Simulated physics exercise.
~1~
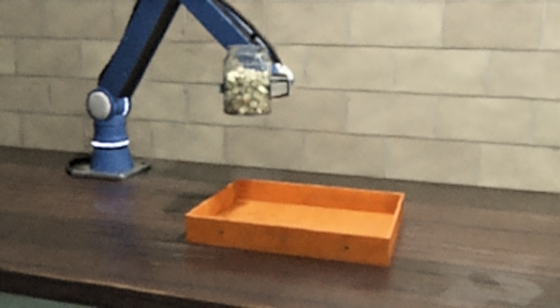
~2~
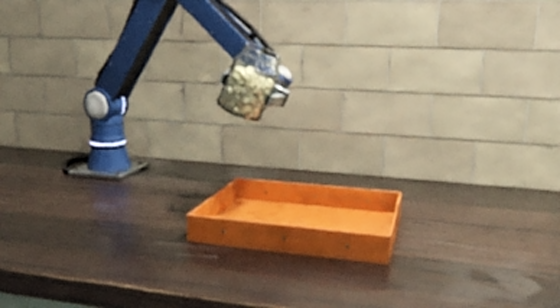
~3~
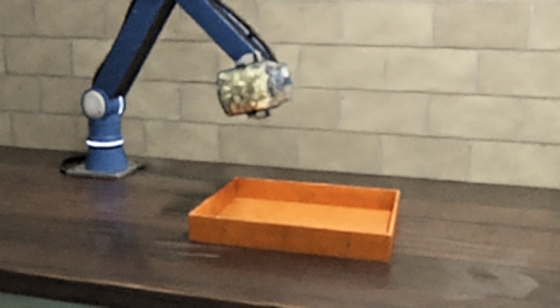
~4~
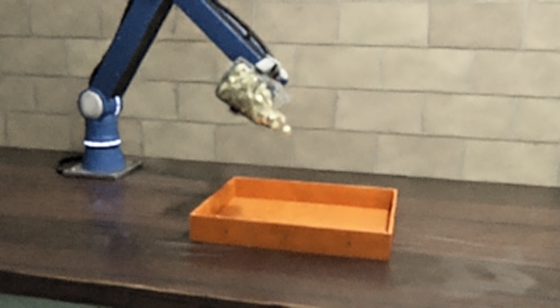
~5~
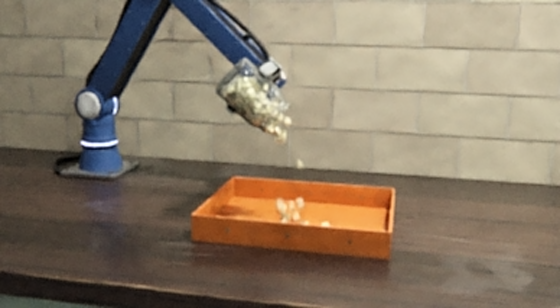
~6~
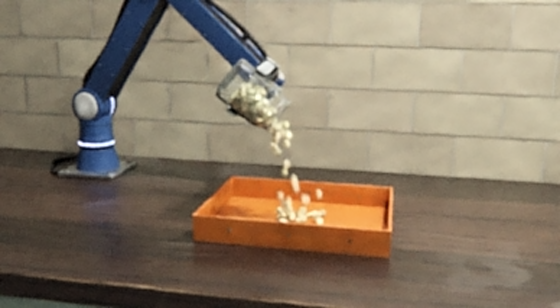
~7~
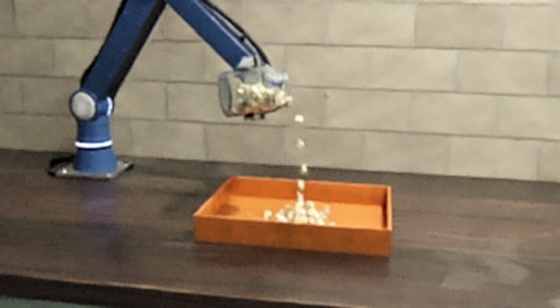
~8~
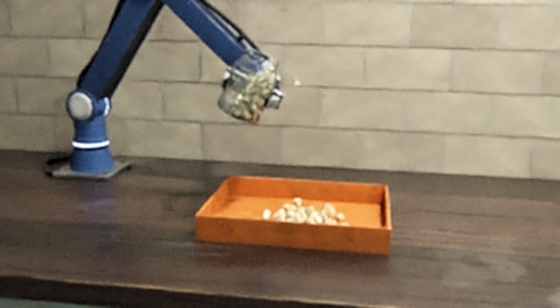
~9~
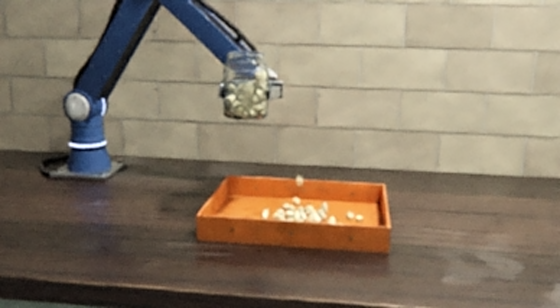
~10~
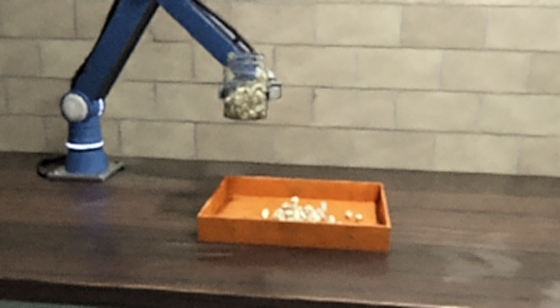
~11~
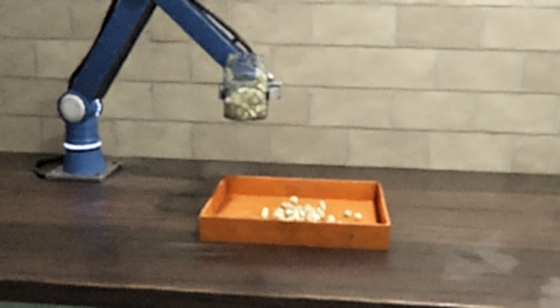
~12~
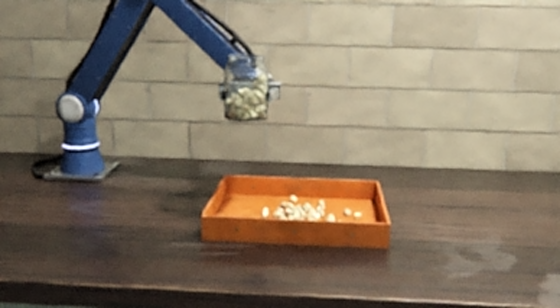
A blue robot arm tipped a clear jar of small pale pieces over an orange tray, spilling some in a thin stream, then turned the jar upright again, leaving a small scattered pile in the tray and plenty still in the jar.
